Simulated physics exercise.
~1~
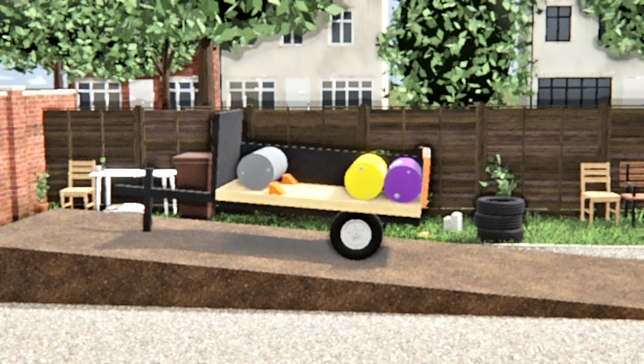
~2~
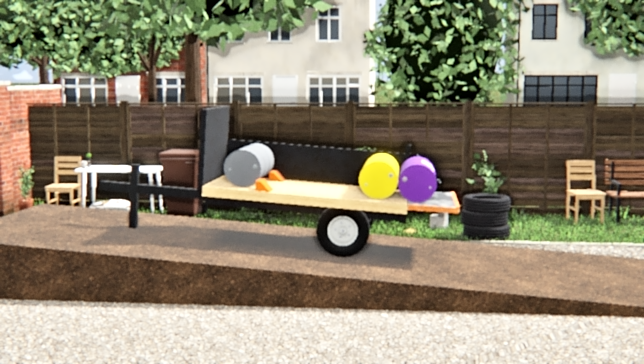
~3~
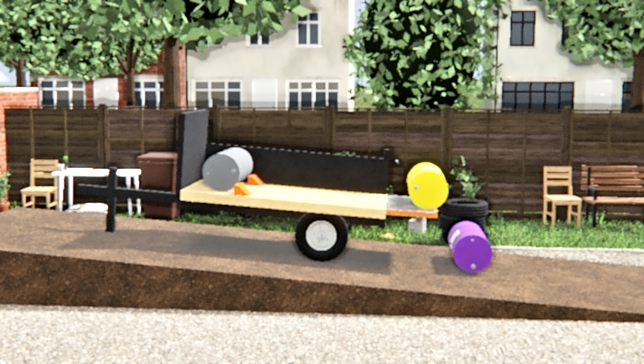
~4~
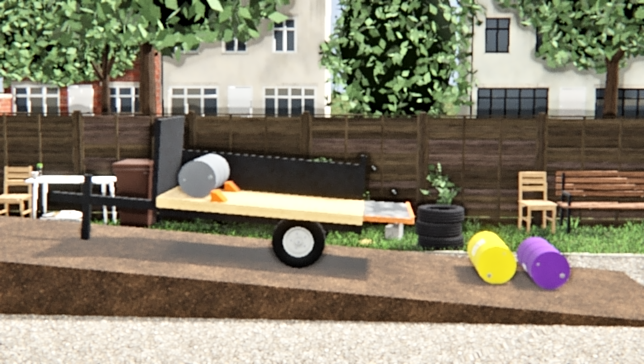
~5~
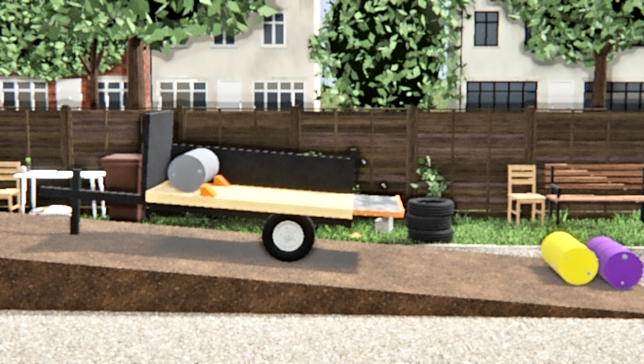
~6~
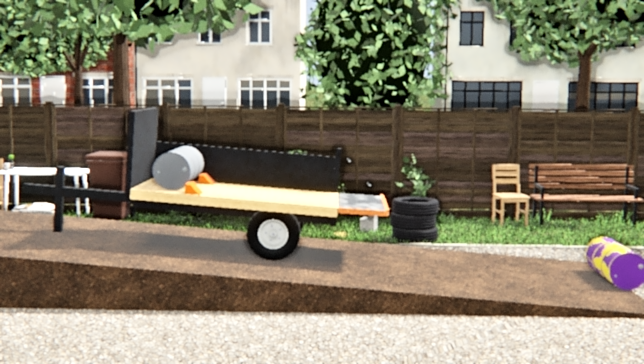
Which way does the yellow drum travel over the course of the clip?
The yellow drum moves to the right, rolling off the back of the trailer and on down the slope.
